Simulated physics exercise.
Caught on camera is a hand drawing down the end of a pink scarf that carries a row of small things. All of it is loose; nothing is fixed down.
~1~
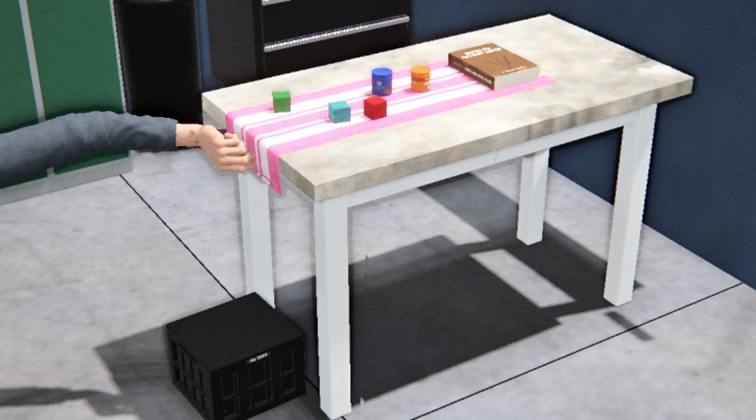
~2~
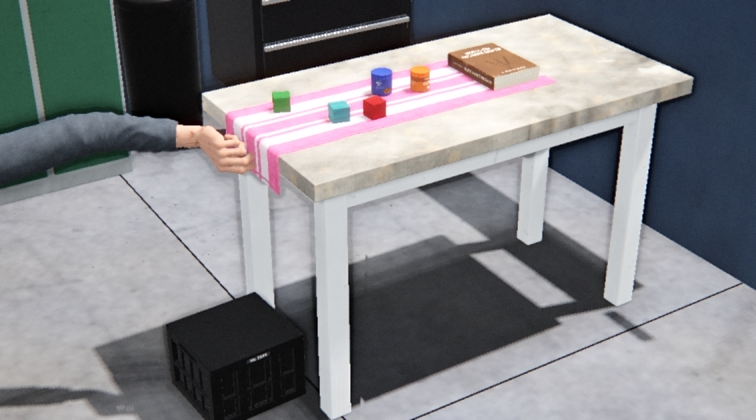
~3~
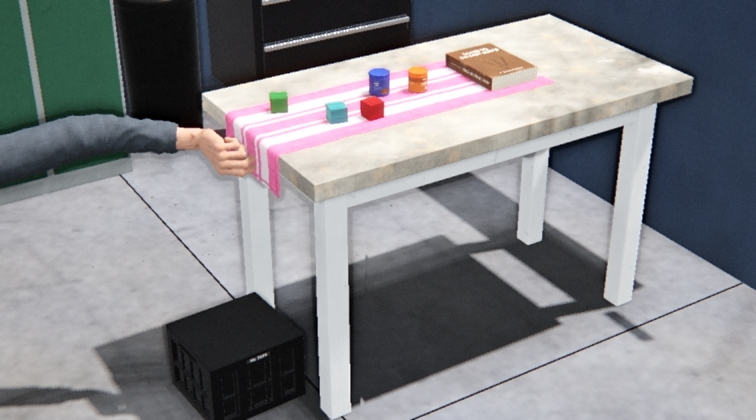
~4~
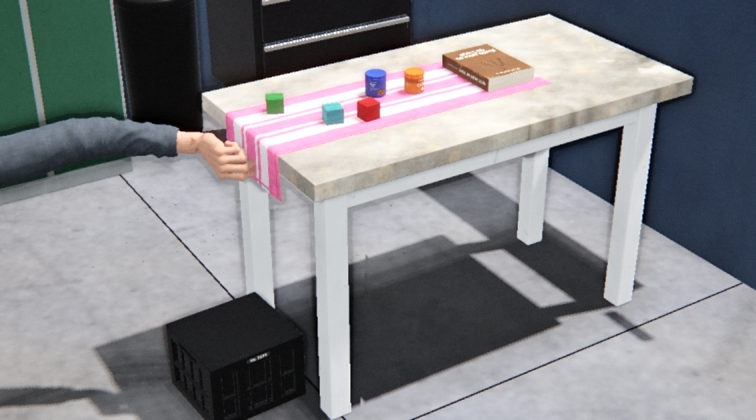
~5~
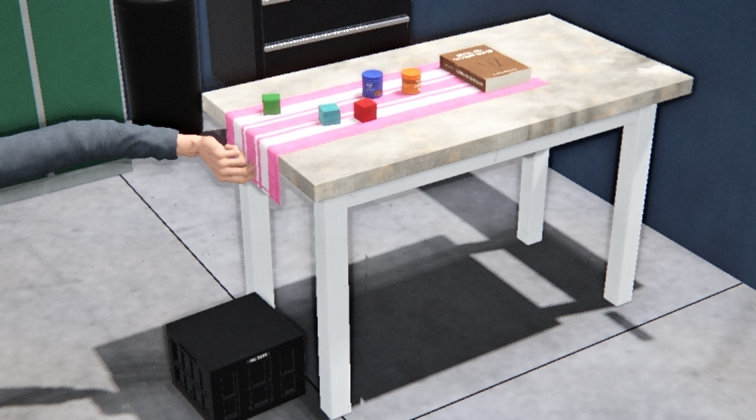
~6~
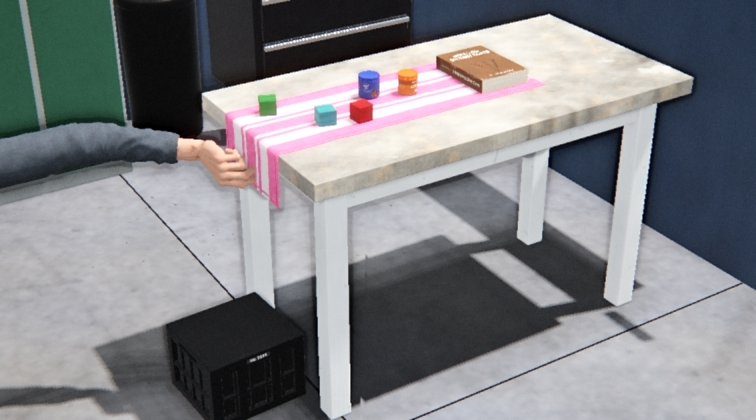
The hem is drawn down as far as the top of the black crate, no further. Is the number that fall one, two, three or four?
The drop count comes to four.
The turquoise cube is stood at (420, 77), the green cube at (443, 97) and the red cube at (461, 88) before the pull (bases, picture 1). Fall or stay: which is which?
Looking at each one, the turquoise cube remains in position, the green cube remains in position and the red cube remains in position.
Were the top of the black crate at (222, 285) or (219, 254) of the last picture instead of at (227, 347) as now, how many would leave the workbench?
The count comes out 2 and 1.
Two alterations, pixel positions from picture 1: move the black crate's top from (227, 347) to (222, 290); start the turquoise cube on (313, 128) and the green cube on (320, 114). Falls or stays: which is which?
Result: Turquoise cube gone, green cube gone.
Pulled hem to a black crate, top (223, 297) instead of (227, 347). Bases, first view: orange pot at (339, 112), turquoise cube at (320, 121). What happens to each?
So the orange pot leaves, and the turquoise cube leaves.
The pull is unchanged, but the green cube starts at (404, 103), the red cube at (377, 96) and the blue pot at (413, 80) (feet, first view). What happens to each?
Here's how it goes: The green cube ends up down, the red cube ends up down, and the blue pot makes it through.
Early on, hem near (255, 240); green cube gone.
Midway, hem near (256, 300); green cube, turquoise cube and red cube gone.
Finally, hem on the crate; green cube, turquoise cube, red cube and blue pot gone. The count of fallen things is four.
